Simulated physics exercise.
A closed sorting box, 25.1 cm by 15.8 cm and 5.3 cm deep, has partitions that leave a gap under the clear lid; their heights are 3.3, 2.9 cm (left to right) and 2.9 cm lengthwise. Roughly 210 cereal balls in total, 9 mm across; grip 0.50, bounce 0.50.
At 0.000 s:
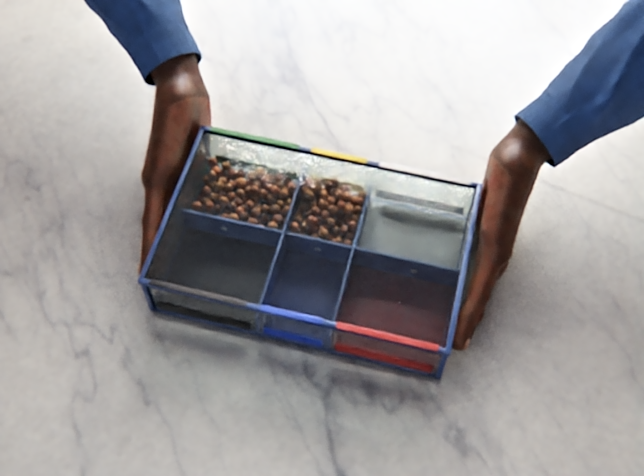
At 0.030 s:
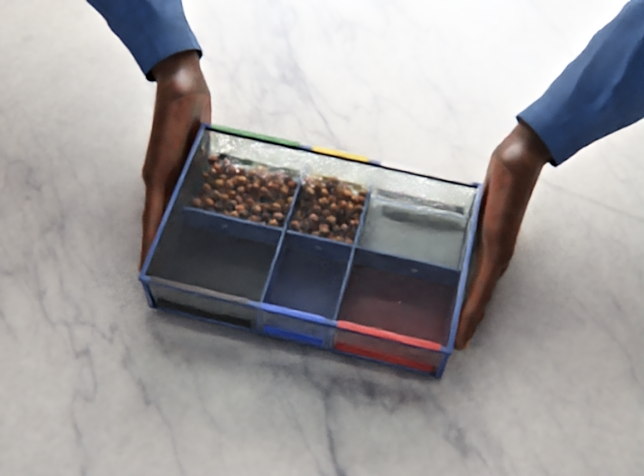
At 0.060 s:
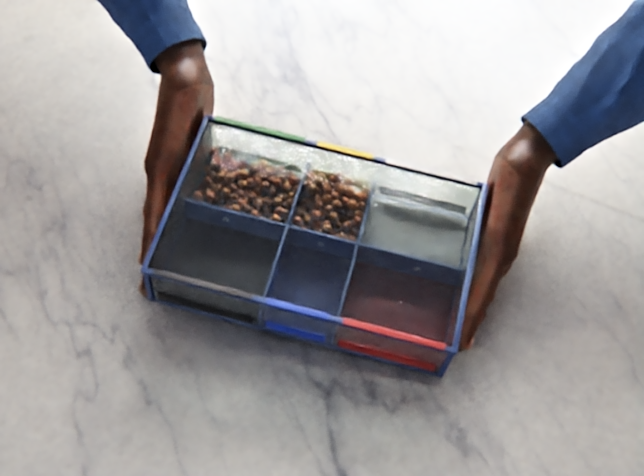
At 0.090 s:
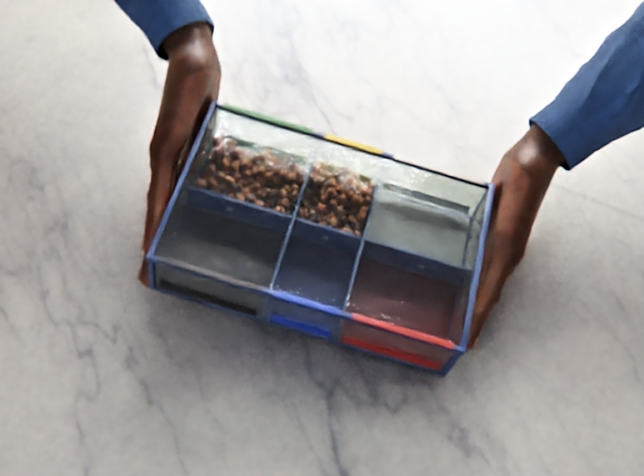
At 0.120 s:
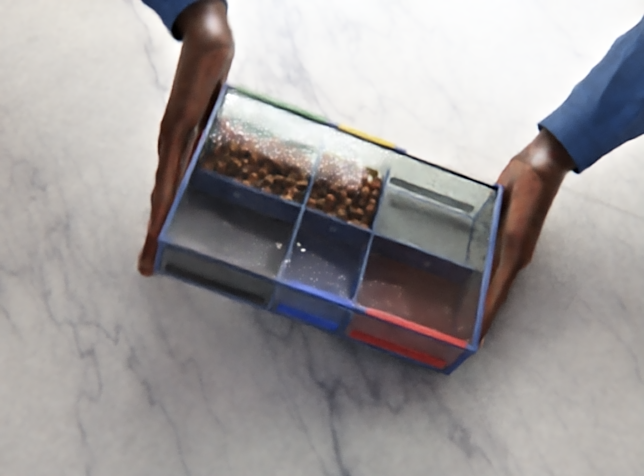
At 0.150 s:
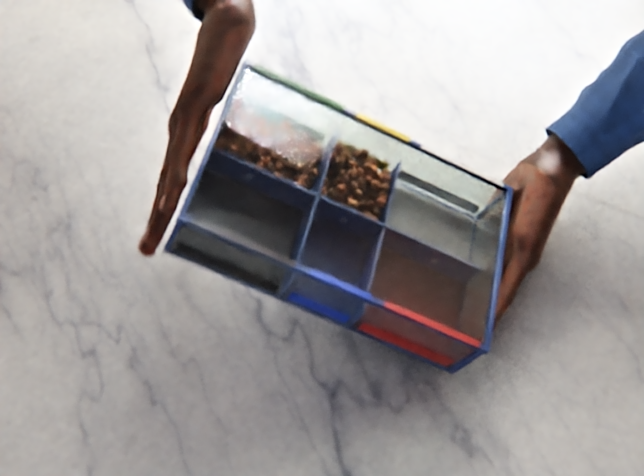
A clear-lidded sorting box with blue edges sits over a pale, grey-veined marble surface, seen from above at a steady angle. Brown cereal balls fill the two back compartments at left and centre, behind green and yellow strips, while the other four are empty, with blue and red strips in front. Two hands in blue sleeves tilt the box, raising its left side increasingly fast as the balls shift and bunch together.
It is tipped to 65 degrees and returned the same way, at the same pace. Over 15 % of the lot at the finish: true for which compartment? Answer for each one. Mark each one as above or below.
Marked: Red below; blue below; green above; yellow above; white above; black below.
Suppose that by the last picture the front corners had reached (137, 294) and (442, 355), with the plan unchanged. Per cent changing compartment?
Estimate: Near 25 %.
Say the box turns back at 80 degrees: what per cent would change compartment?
60 %.
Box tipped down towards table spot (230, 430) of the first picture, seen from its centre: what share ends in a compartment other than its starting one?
Something like 40 in a hundred.
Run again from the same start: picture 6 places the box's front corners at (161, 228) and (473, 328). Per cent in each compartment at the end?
By the end red holds 0%, blue holds 0%, green holds 45%, yellow holds 45%, white holds 10% and black holds 0%.
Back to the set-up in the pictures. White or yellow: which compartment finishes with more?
Yellow compartment.
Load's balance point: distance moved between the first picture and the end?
Measured shift: Some 6.0 cm.
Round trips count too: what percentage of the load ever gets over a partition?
About 40 %.
Then, at 0.43 s, tilt 63 degrees; green 45 %, yellow 45 %, white 5 %.
Then, at 0.62 s, tilt 23 degrees; green 30 %, yellow 40 %, white 30 %.
After 0.93 s, tilt 0 degrees; green 30 %, yellow 40 %, white 30 %.
By 1.2 s all is still; red 0 %, blue 0 %, green 30 %, yellow 40 %, white 30 %, black 0 %.
